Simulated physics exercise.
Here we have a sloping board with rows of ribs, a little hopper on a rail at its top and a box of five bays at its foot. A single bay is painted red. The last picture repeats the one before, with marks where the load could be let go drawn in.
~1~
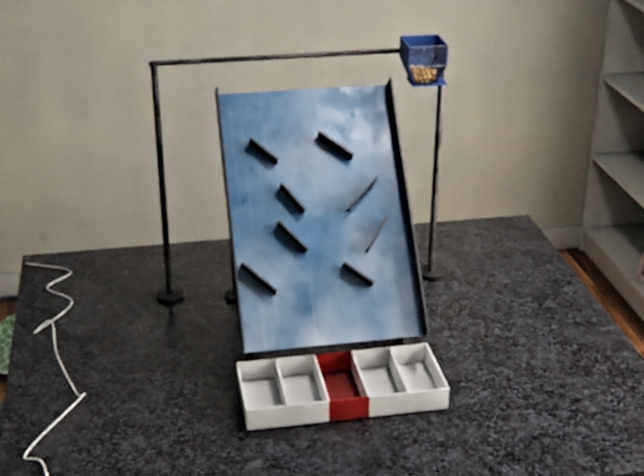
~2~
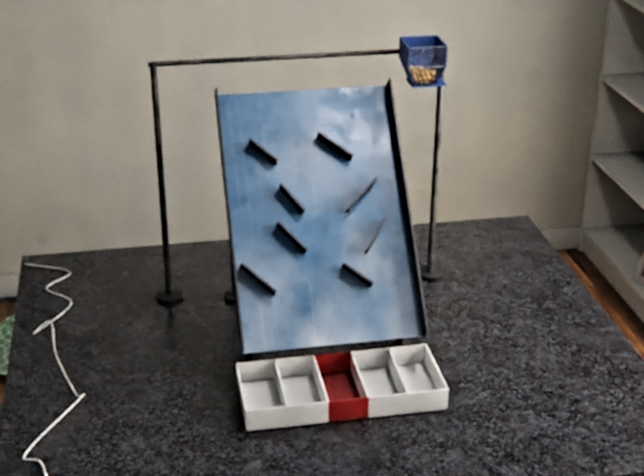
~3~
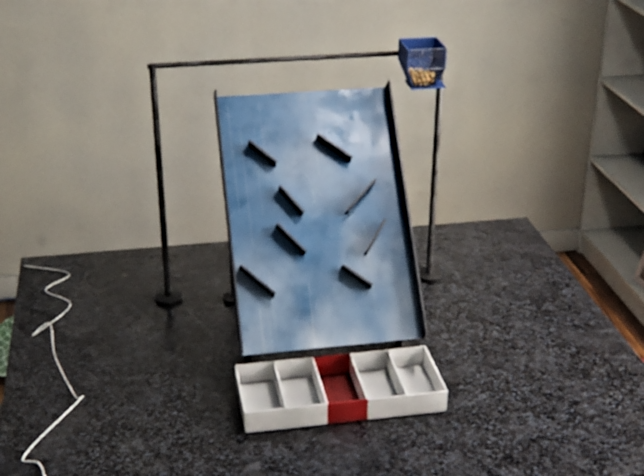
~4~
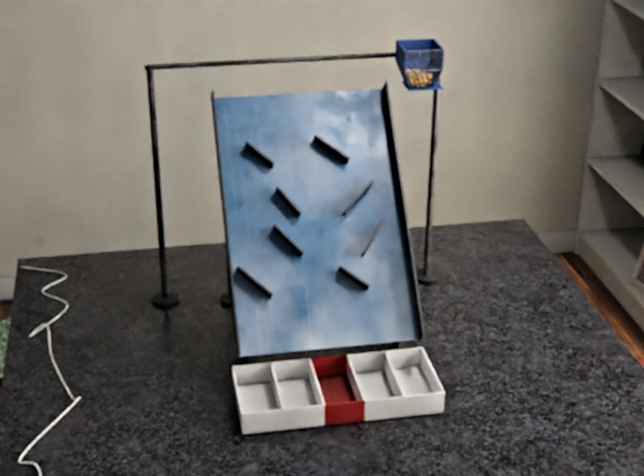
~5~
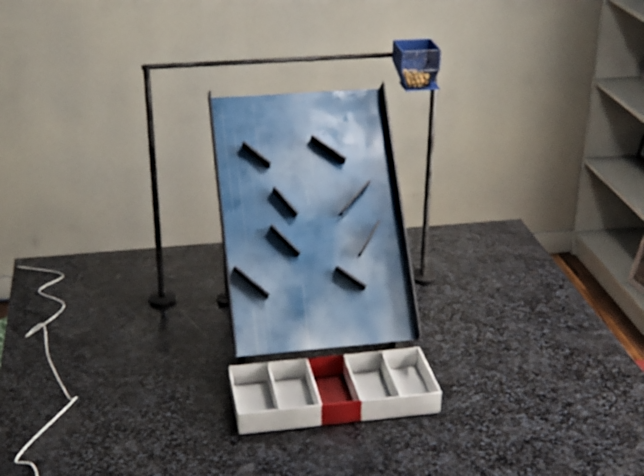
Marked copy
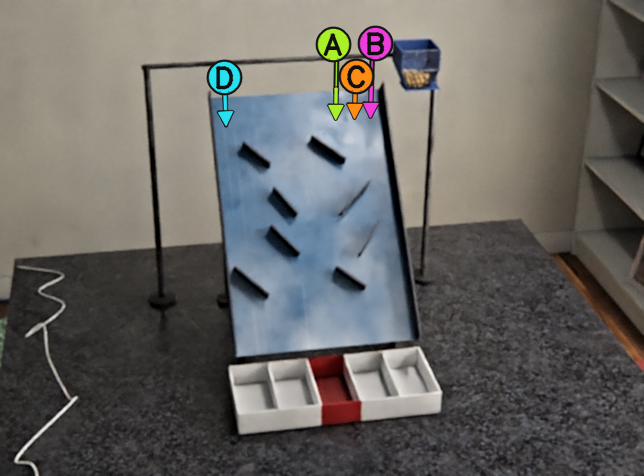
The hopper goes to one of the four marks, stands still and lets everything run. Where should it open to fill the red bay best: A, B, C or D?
Take D.
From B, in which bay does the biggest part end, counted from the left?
The fifth from the left.
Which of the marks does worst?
B.
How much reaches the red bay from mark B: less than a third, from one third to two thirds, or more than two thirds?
Less than a third.
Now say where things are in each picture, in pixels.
In the first picture, hopper (422, 72), dried chickpeas, door shut.
In the second picture, ribs (250, 138) to (278, 160), (319, 132) to (353, 155), (281, 183) to (305, 210).
In the third picture, ribs (348, 210) to (376, 179), (277, 223) to (306, 252), (368, 250) to (386, 219).
In the fourth picture, ribs (238, 266) to (273, 295), (340, 266) to (370, 286).
In the fifth picture, red bay (341, 411), number 3 of 5 from the left.
On the marked copy, mark A meets the board at (335, 114); mark B meets the board at (370, 112); mark C meets the board at (354, 113); mark D meets the board at (225, 120).
For mark A, roughly a third in the red bay, roughly two thirds in other bays.
For mark B, about a tenth in the red bay, the larger part in other bays, about a tenth outside the box.
For mark C, roughly a quarter in the red bay, roughly two thirds in other bays, just a few held on the board, about a tenth outside the box.
For mark D, roughly two thirds in the red bay, roughly a third in other bays, just a few outside the box.
